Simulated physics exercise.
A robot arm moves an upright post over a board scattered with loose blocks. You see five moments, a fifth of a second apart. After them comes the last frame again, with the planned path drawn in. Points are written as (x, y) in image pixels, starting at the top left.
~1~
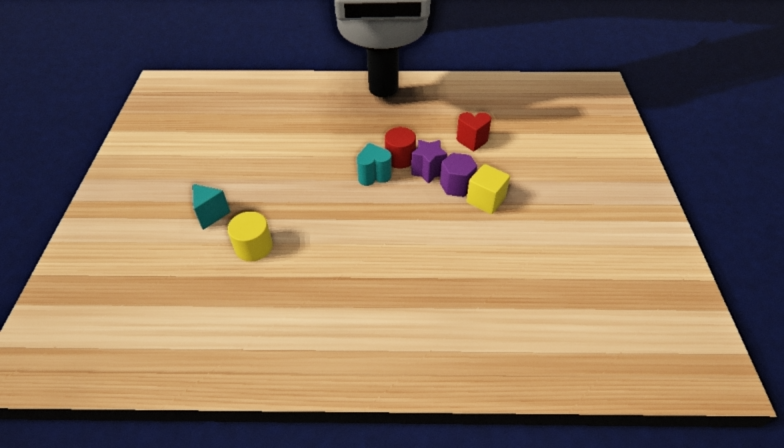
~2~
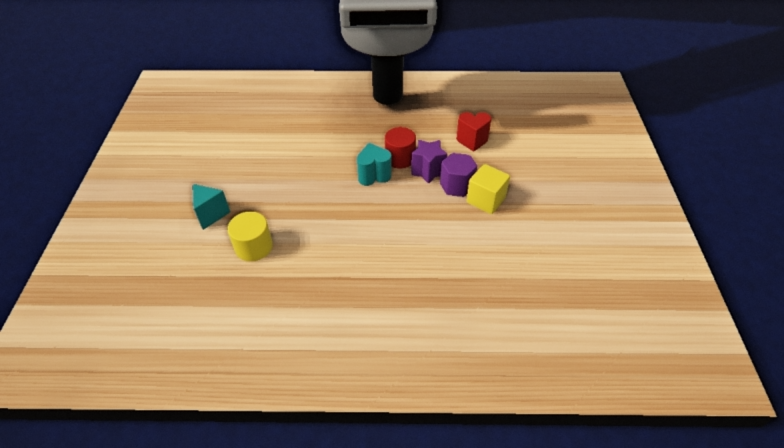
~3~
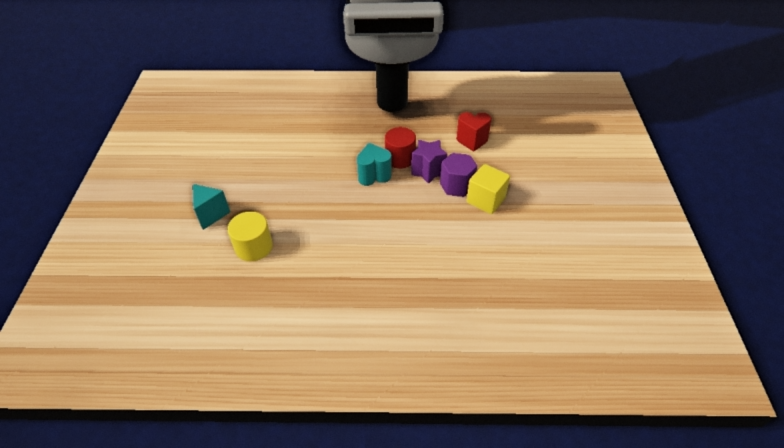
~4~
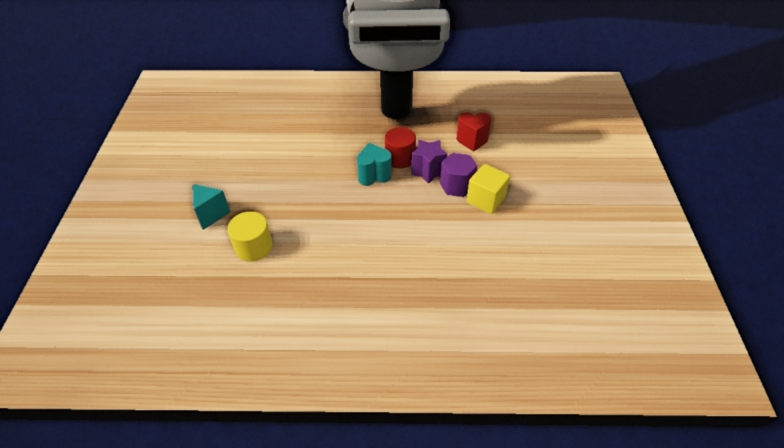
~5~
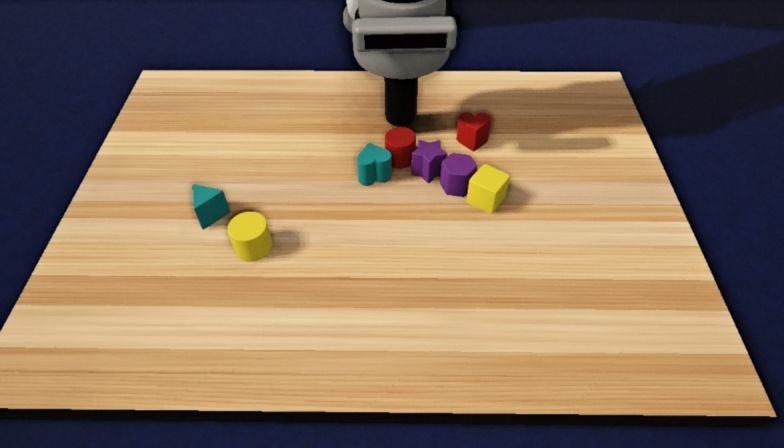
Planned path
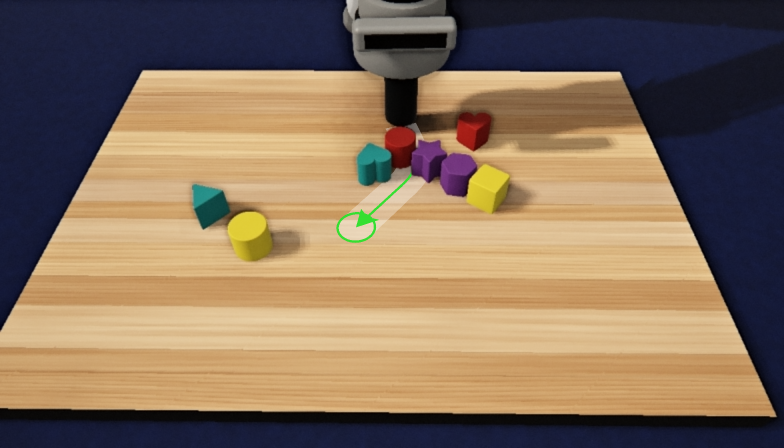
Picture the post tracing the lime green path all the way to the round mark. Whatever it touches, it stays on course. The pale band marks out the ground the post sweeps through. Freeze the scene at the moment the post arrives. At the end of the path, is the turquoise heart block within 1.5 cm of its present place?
That would be a no.
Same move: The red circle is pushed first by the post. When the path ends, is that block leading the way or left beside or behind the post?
Before the post.
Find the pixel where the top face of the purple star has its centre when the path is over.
My best guess is (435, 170).
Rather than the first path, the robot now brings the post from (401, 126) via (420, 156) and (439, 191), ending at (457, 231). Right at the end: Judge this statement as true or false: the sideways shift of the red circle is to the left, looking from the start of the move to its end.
That claim is false.
The line goes from (401, 126) by way of (415, 159) and (393, 193) to (356, 227).
The first path, step by step. One third of the way, post at (415, 152); turquoise heart block at (368, 159), turned 35° clockwise; red circle at (399, 157); purple star at (432, 155), turned 35° anticlockwise.
Two thirds of the way, post at (393, 186); turquoise heart block at (363, 163), turned 75° clockwise; red circle at (372, 193); purple star at (435, 170), turned 65° anticlockwise; purple hexagonal block at (466, 168).
At the end, post at (356, 220); turquoise heart block at (361, 163), turned 85° clockwise; red circle at (335, 231); purple star at (435, 170), turned 65° anticlockwise; purple hexagonal block at (466, 168); red heart block unmoved.
